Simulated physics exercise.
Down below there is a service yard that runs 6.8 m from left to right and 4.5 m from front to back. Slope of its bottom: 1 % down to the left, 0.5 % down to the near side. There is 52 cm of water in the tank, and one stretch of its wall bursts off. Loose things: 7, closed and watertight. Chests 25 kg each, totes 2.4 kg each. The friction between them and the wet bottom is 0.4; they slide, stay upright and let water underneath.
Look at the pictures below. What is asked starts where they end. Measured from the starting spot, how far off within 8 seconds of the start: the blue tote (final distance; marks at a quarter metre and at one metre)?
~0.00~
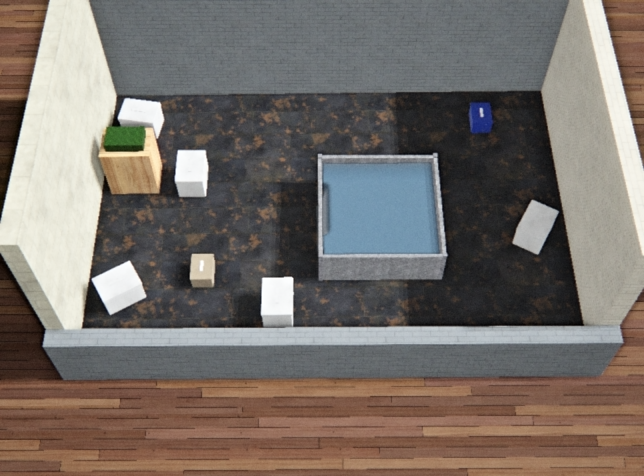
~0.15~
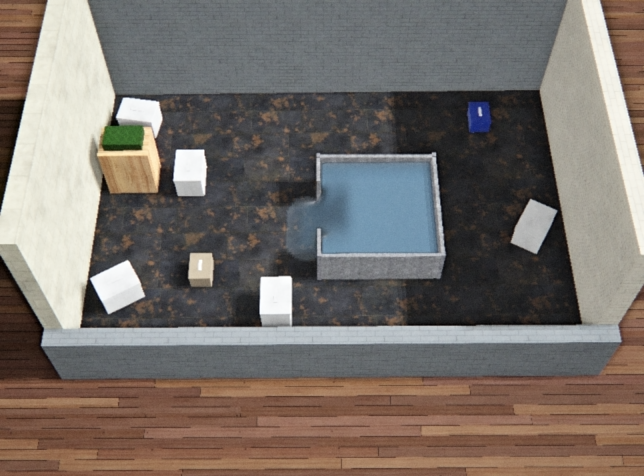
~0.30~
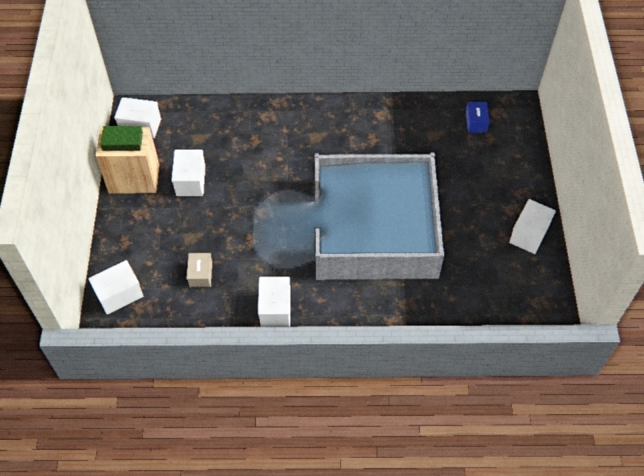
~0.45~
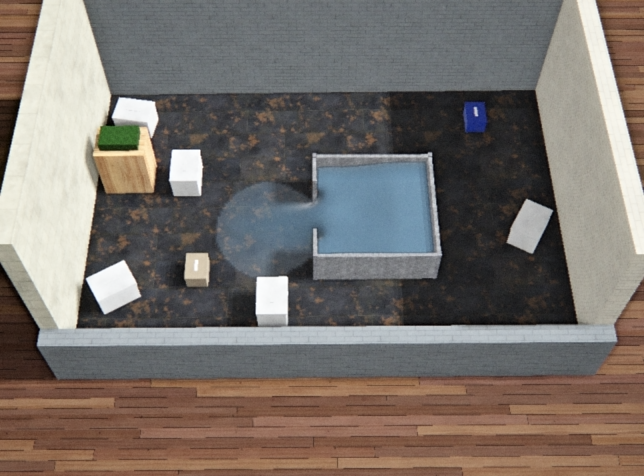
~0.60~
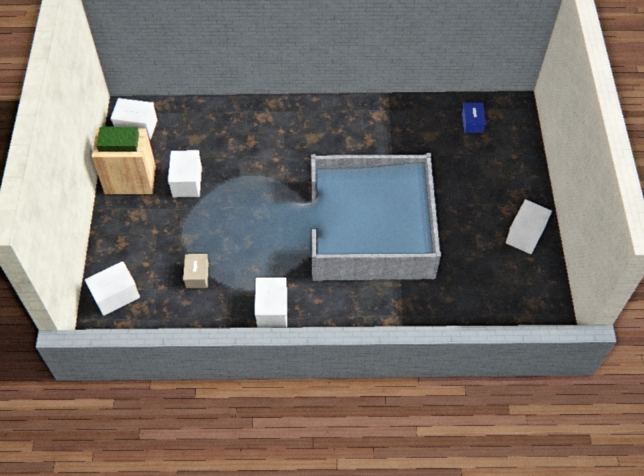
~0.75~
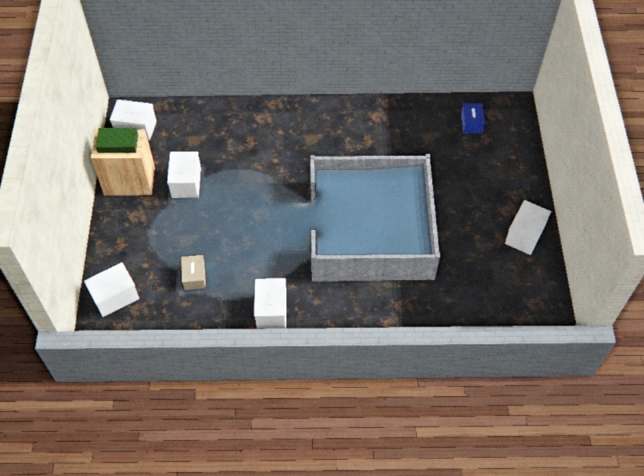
It ends near its start.
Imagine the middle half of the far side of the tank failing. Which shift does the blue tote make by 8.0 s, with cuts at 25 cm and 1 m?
Had it gone that way, the blue tote would be borne far.
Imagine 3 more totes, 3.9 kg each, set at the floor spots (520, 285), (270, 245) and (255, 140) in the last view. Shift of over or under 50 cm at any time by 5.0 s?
One by one: Below the mark, beyond the mark, below the mark.
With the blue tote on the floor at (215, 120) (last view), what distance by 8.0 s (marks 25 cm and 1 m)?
As it turns out, it is swept away.
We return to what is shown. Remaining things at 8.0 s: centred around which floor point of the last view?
Centre of the remaining things: Roughly (301, 223).
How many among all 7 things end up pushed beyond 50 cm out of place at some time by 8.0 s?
The tally stands at 2.
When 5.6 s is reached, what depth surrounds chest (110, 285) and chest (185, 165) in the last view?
Depths: Near 9 cm, then near 9 cm.
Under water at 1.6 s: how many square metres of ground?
Around 12.0 m2 of it.
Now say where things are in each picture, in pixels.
The first frame shows the blue tote at (482, 113), on the bottom; 2.4 m2 under water; 0 of 7 have shifted.
The second frame shows the blue tote at (480, 112) rests on the ground; 2.9 m2 under water; 0 of 7 have shifted.
The third frame shows the blue tote at (479, 112), on the bottom; 3.4 m2 under water; 0 of 7 have shifted.
The fourth frame shows the blue tote at (476, 112), on the bottom; water covers 4.2 m2; 0 of 7 have shifted.
The fifth frame shows the blue tote at (475, 113) rests on the ground; 5.0 m2 under water; 0 of 7 have shifted.
The sixth frame shows the blue tote at (474, 113), on the bottom; 5.9 m2 under water; 0 of 7 have shifted.
After 1.6 s the blue tote is near (474, 113), 0.0 m from its start, aground; 1 afloat.
After 3.6 s the blue tote is near (474, 113), 0.0 m from its start, aground; 2 afloat.
After 5.6 s the blue tote is near (474, 113), 0.0 m from its start, aground; 1 afloat.
After 8.0 s the blue tote is near (474, 113), 0.0 m from its start, aground; 1 afloat.
